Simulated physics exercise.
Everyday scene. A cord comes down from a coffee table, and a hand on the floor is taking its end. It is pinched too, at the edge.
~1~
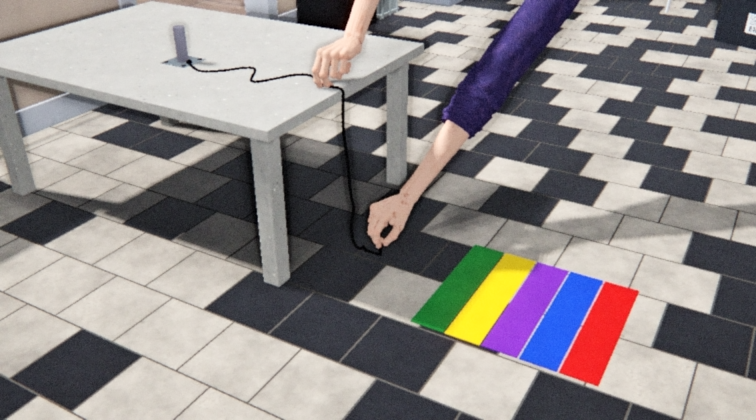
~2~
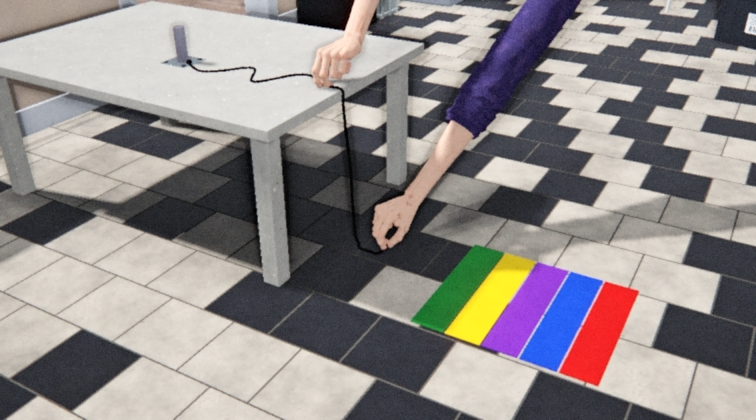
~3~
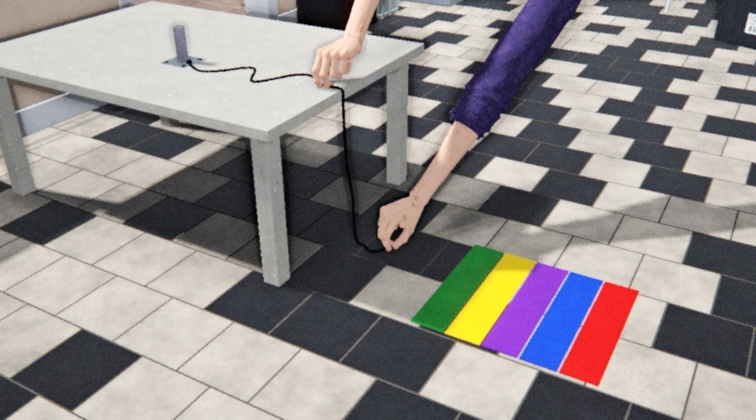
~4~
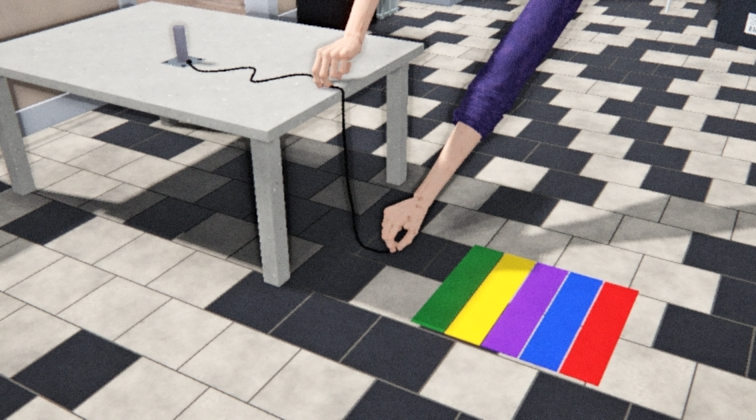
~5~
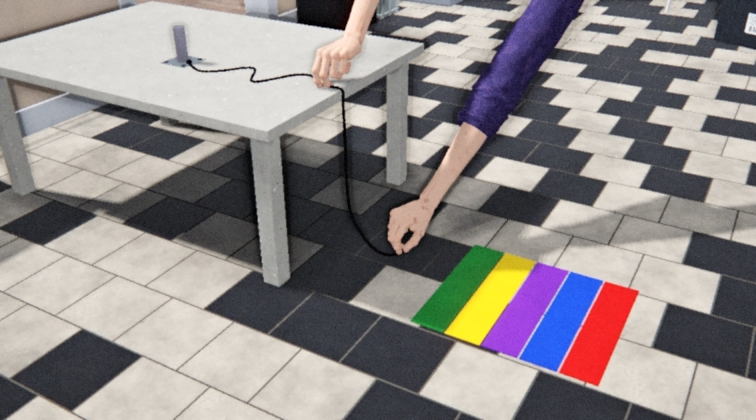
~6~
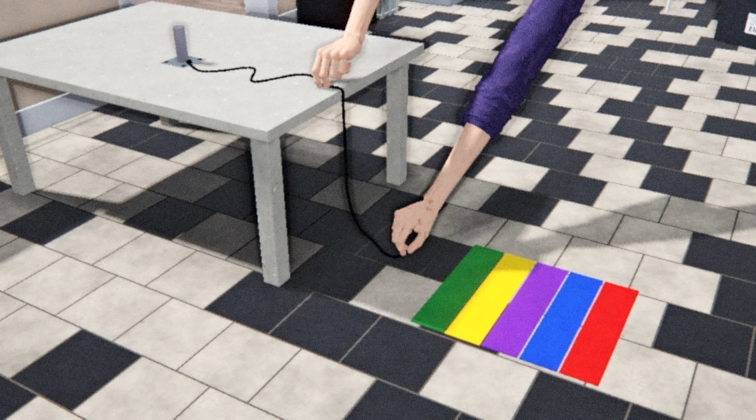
The clip shows one hand pinching a black cord at a pale table's edge while another, in a purple sleeve, draws the cord's lower end slightly rightward near the floor, beside green, yellow, purple, blue and red strips.
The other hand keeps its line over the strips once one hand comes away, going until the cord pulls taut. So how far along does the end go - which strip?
Along to the blue strip.
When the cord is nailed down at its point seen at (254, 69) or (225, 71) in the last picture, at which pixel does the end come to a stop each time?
Per try (px, approx.): (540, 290), (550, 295).
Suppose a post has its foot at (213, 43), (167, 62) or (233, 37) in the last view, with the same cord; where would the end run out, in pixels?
Try by try: (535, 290), (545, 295) and (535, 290).
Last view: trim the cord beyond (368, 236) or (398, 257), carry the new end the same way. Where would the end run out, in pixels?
For the first cut it's about (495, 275), and for the second about (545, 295).
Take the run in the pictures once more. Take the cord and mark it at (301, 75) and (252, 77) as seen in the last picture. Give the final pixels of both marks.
To (339, 94) for the first and to (283, 80) for the second.
Soon after, end near (495, 278); over yellow.
After that, end near (538, 291); over purple.
At the stop, end near (566, 299); over blue. It gets as far as the blue strip.
